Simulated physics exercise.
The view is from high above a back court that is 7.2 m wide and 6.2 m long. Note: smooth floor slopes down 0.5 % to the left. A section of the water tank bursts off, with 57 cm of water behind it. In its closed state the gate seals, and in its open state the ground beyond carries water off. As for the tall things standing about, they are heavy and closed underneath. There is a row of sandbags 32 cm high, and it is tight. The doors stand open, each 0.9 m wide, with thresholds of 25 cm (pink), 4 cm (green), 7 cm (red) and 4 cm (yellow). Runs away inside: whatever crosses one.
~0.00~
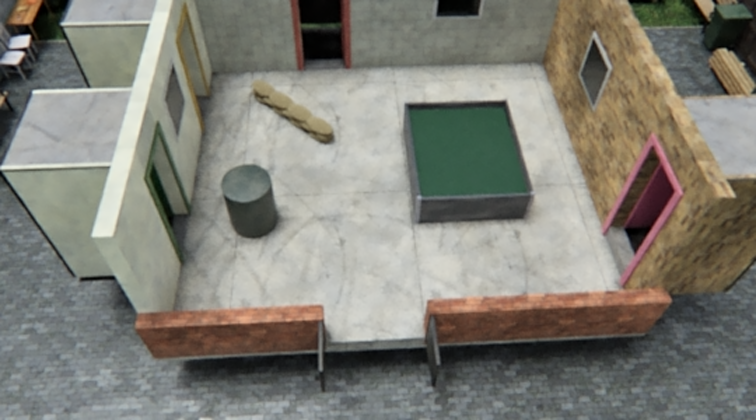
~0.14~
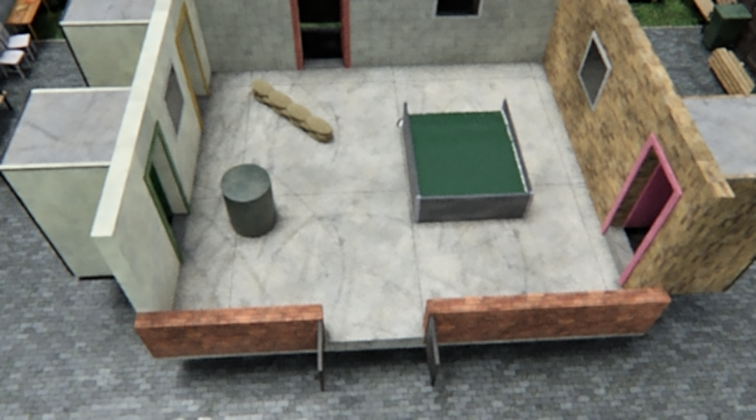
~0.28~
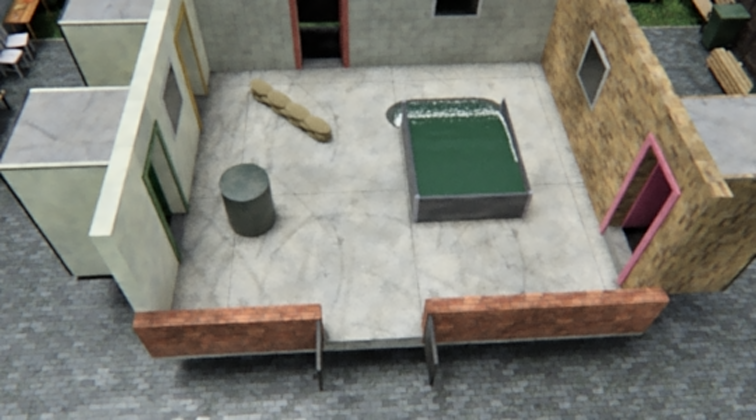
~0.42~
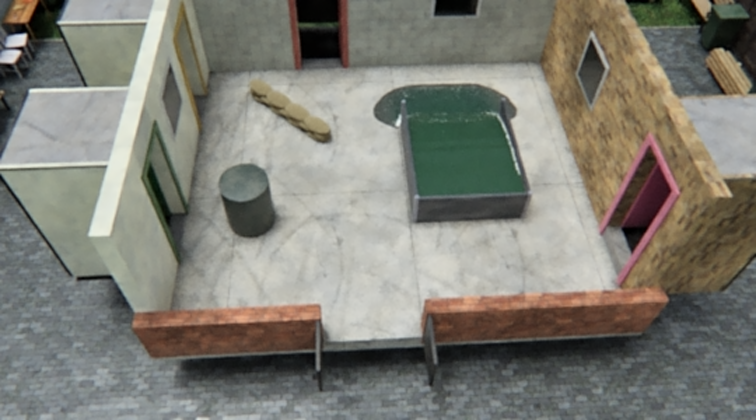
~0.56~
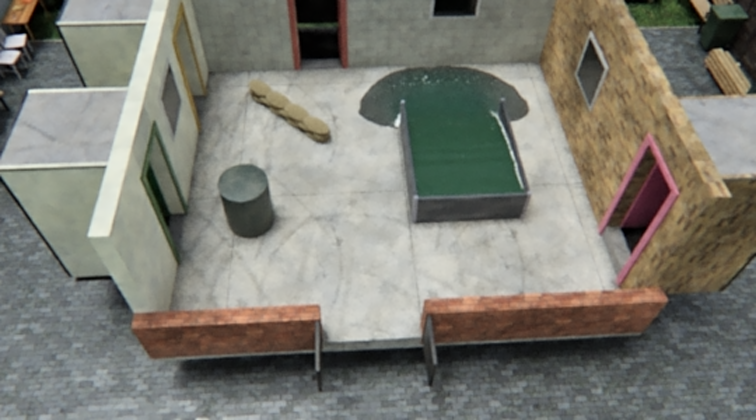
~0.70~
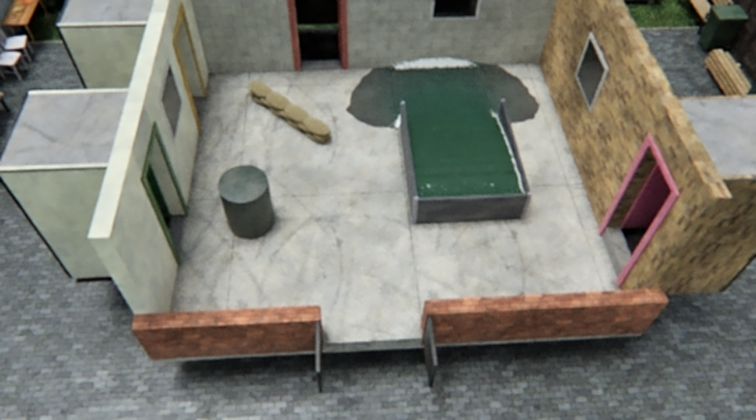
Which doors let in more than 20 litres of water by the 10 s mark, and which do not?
By then, the pink door does not, the green door does not, the red door lets in more than that, the yellow door lets in more than that.
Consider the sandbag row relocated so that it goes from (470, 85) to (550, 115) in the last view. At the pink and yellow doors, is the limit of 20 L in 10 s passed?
Result: Pink door inside the limit; yellow door beyond the limit.
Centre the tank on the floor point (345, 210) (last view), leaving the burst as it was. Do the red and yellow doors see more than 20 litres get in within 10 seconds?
For the red door, the amount is too high; for the yellow door, the amount is too high.
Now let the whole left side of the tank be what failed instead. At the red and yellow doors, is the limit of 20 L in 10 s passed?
Well, against that limit, at red it's too much, and at yellow it's too much.
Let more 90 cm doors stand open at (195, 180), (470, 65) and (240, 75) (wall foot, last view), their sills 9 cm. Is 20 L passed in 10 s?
Taking them in order, the first gets too little, the second enough and the third enough.
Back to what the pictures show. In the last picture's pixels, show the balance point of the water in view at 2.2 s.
The water is centred near (442, 116).
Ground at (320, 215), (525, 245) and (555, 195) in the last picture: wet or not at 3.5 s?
First spot not yet wet, second not yet wet, third submerged.
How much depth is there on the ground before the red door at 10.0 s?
8.0 cm.
After 1.4 s water covers 20 % of the floor and is deepest (38 cm) near (429, 72); pink door not reached, green door not reached, red door 6 cm at the sill, 0 L in, yellow door not reached.
After 2.2 s water covers 25 % of the floor and is deepest (42 cm) near (534, 64); pink door not reached, green door not reached, red door 13 cm at the sill, 3 L in, yellow door not reached.
After 3.5 s water covers 40 % of the floor and is deepest (34 cm) near (209, 73); pink door not reached, green door not reached, red door 10 cm at the sill, 18 L in, yellow door 9 cm at the sill, 3 L in.
After 6.0 s water covers 75 % of the floor and is deepest (18 cm) near (589, 314); pink door 12 cm at the sill, 0 L in, green door 3 cm at the sill, 0 L in, red door 12 cm at the sill, 31 L in, yellow door 9 cm at the sill, 40 L in.
After 10.0 s water covers 95 % of the floor and is deepest (12 cm) near (180, 257); pink door 6 cm at the sill, 0 L in, green door 9 cm at the sill, 3 L in, red door 8 cm at the sill, 65 L in, yellow door 6 cm at the sill, 71 L in.
